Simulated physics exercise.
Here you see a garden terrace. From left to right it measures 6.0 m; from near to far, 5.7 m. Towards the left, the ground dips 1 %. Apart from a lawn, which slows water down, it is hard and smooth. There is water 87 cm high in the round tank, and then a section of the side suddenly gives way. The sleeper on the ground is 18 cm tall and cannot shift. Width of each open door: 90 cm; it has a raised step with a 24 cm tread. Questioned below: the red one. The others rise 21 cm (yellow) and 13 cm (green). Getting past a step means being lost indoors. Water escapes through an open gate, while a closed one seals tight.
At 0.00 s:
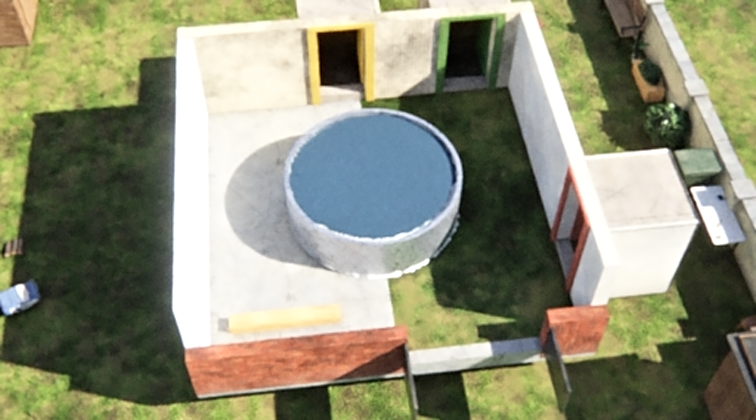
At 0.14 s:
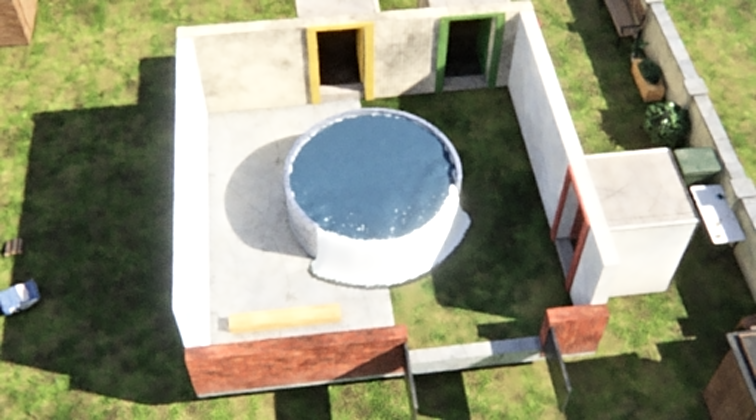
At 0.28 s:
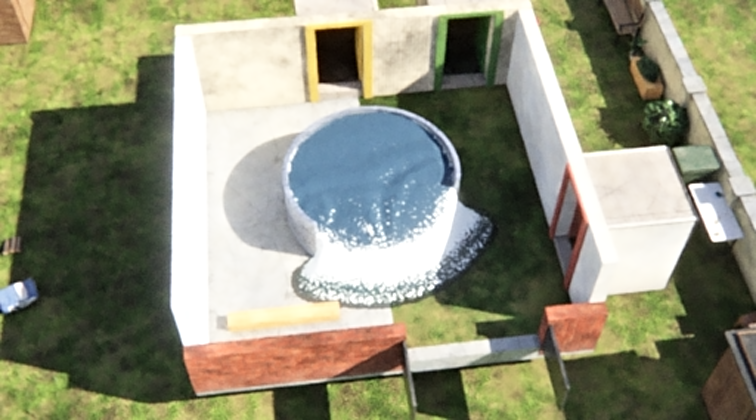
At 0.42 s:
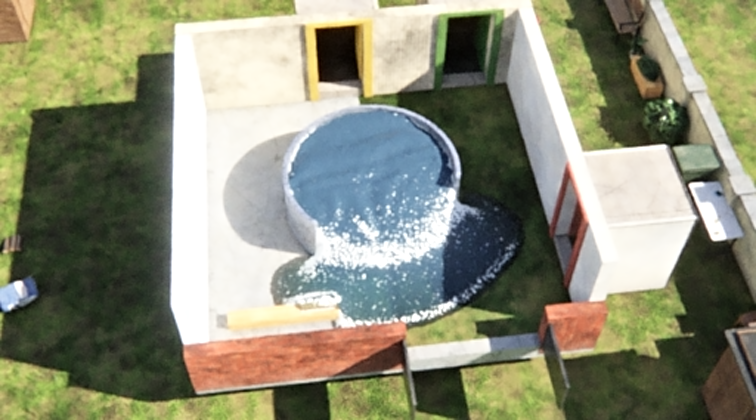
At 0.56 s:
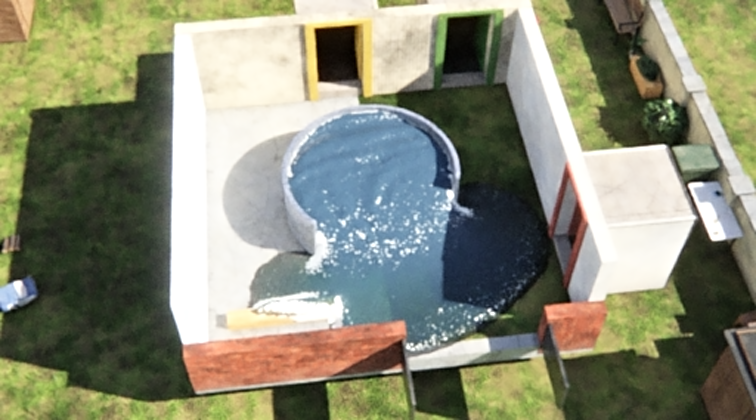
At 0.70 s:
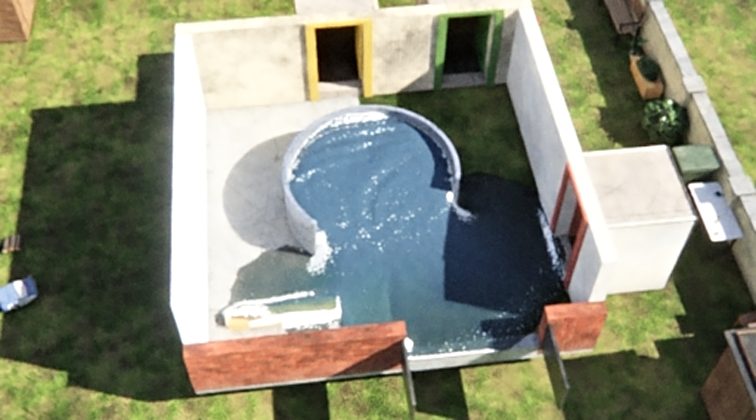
A round grey tank full of blue water stands in a white-walled terrace with grass around it, seen from high above by a still camera. A yellow-framed and a green-framed doorway open at the back, a red one at the right, with low red brick walls in front. Water bursts from the tank's near side, foams white, then spreads around a pale yellow block and rightward to the red door.
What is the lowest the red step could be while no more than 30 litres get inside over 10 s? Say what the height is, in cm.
About 22 cm.
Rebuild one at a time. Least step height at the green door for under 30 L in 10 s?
Door green, min height approx. 9.0 cm.
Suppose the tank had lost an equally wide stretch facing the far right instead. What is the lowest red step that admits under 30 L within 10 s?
Roughly 9.0 cm.
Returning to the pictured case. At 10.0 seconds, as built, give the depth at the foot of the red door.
Lab note: Depth approx. 4.5 cm.
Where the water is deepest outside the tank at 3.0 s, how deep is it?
44 cm.
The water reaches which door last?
Last door: Green.
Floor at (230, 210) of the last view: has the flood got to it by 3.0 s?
Looks like it's swamped.
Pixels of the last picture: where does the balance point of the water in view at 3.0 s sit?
At about (378, 260).
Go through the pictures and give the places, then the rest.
In the first picture, the round tank at (373, 175) is whole and still, 87 cm deep; the red door at (571, 229) is dry.
In the second picture, the front is at (316, 275), 0.3 m from the gap at (405, 259); 0.7 m2 of floor is wet, 87 cm left at the back.
In the third picture, the gap is at (403, 258), the front 0.8 m out at (310, 298); the back of the round tank holds 87 cm.
In the fourth picture, water pours out at (403, 258) and has run 1.3 m, to (516, 251); about 13 cm deep outside, 87 cm at the back.
In the fifth picture, the gap is at (403, 259), the front 1.8 m out at (541, 269); the back of the round tank holds 84 cm.
In the sixth picture, the front is at (565, 288), 2.3 m from the gap at (403, 260); 11.3 m2 of floor is wet, 76 cm left at the back; water is at the red door at (569, 225).
After 1.4 s water covers 50 % of the floor, deepest (56 cm) near (209, 369); 25 cm at the red door, 35 litres in over its 11 cm step.
After 3.0 s water covers 75 % of the floor, deepest (44 cm) near (220, 368); 21 cm at the red door, 137 litres in over its 11 cm step.
After 10.0 s water covers 95 % of the floor, deepest (14 cm) near (440, 162); 5 cm at the red door, 183 litres in over its 11 cm step.
At the red door as built, the water arrived by 0.7 s and peaked near 25 cm at 1.8 s.
With a step of 19 cm, 56 litres would have come in within the 10 s; with 26 cm, 8 litres. So under 30 litres takes about 22 cm.
